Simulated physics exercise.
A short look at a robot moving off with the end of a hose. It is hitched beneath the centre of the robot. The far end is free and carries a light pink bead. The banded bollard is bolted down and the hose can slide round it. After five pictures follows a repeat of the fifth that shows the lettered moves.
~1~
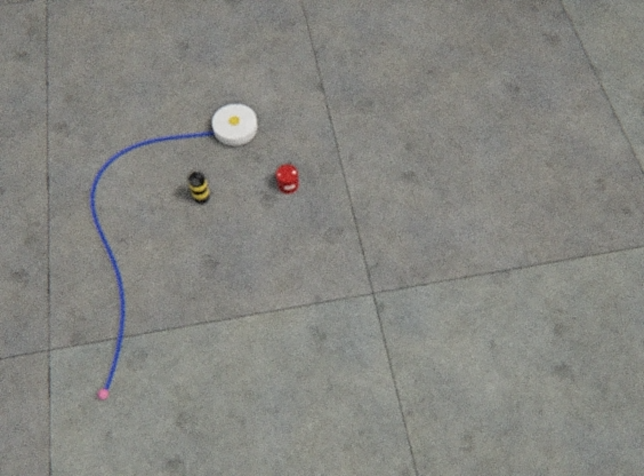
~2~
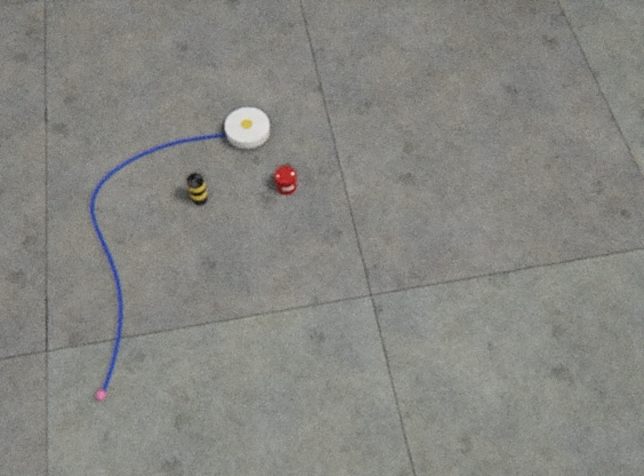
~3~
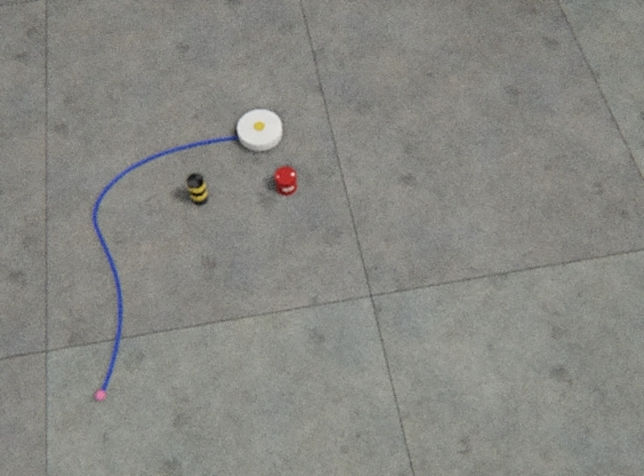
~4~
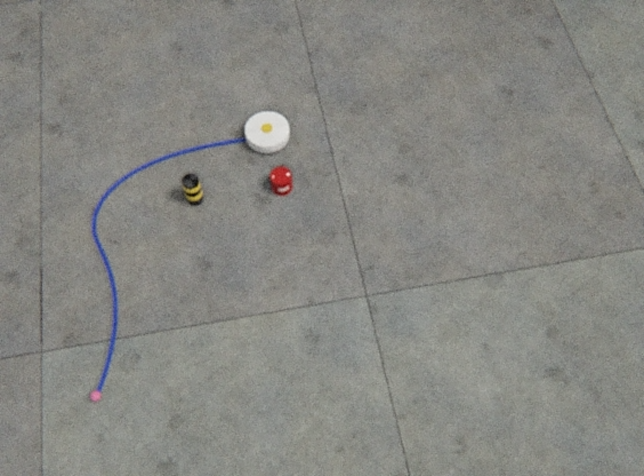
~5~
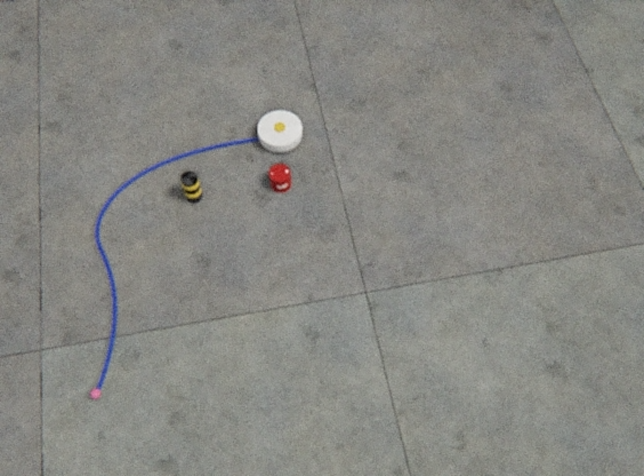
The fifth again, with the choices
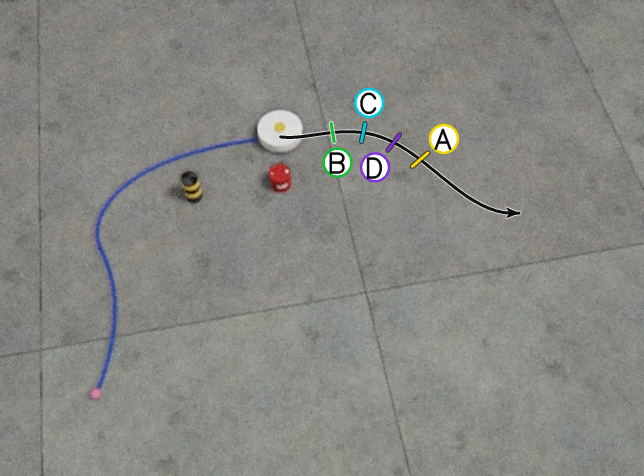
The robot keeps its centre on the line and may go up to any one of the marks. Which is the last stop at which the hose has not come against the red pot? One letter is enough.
The farthest safe stop is A.
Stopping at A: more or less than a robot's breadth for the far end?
By then, more.
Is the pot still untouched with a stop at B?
Yes.
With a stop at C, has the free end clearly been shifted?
By then, yes.
On the copy, A at (420, 160); B at (333, 133); C at (363, 133); D at (394, 143); the route from (281, 137) via (406, 149) to (519, 213).
On A. First, robot (333, 128), middle of the hose (156, 212), free end (95, 394).
Then, robot (383, 133), middle of the hose (193, 189), free end (105, 360).
Finally, robot (421, 155), middle of the hose (223, 182), free end (116, 328); only the bollard has been touched, if anything.
By contrast, B is safe but short; C is safe but short; D is safe but short.
